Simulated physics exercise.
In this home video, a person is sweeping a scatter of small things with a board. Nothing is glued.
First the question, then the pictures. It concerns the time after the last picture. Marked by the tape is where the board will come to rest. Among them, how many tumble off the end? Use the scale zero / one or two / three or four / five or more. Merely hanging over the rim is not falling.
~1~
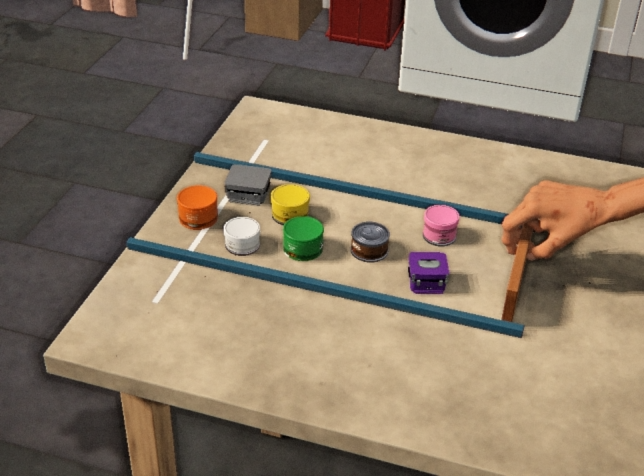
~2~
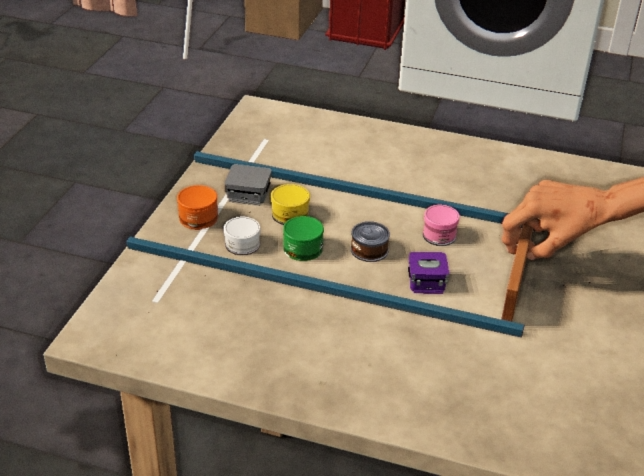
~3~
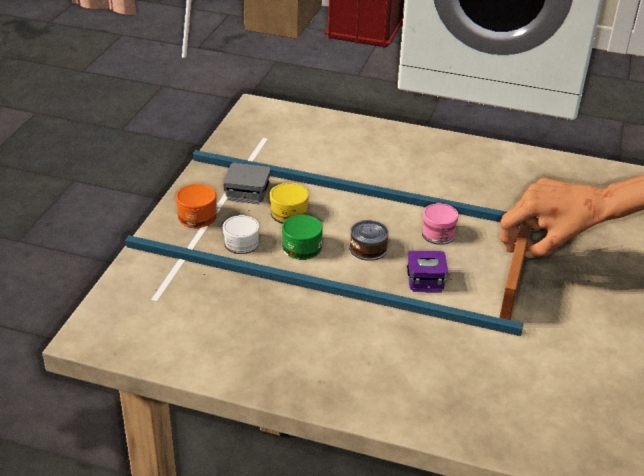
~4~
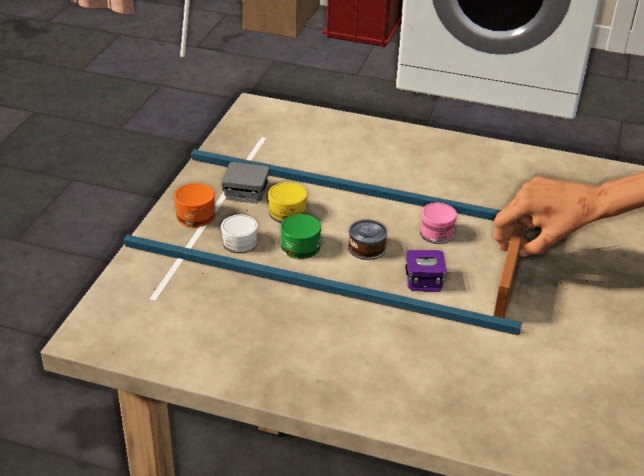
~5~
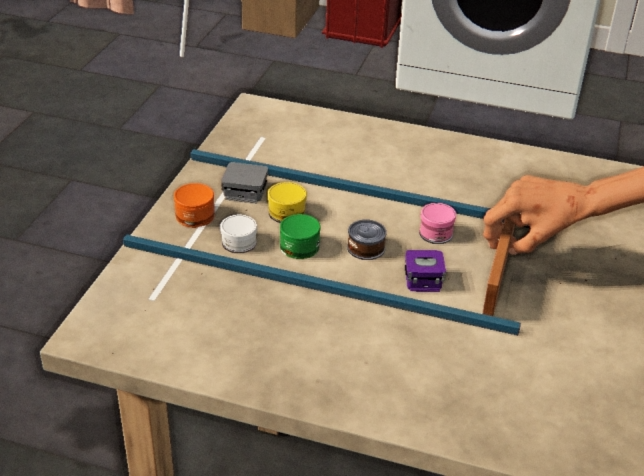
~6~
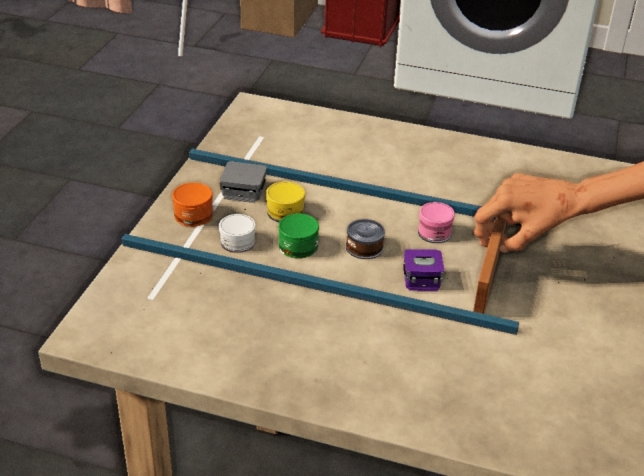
On that scale it is one or two.
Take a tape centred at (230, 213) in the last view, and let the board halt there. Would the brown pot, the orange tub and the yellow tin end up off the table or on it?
Okay, the brown pot sits tight, the orange tub plunges, and the yellow tin sits tight.
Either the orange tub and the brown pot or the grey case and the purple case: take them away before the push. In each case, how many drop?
I'd say 0 the first time and 0 the second time.
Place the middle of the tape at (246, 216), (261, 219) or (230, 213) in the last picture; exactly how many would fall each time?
In that order 0, 0 and 1.
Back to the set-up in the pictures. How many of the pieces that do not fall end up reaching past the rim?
Things overhanging at the end: 3.
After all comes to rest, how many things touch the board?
The count comes out at 3.
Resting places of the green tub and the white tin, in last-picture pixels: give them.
Looks like one lands around (155, 201), and the other around (143, 225).
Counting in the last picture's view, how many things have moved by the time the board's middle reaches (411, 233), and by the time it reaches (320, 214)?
Tally at point one: 3; at point two: 6.
A little later, none off yet; orange tub at rest near (193, 205); grey case at rest near (244, 182); white tin at rest near (238, 234).
Next, none off yet; orange tub at rest near (193, 205); grey case at rest near (244, 182); white tin moving near (230, 233).
Later still, none off yet; orange tub shifted about its own width near (172, 197); grey case shifted about its own width near (207, 170); white tin shifted well along near (171, 231).
When it is over, the number that fall off is one or two; down, grey case and orange tub.
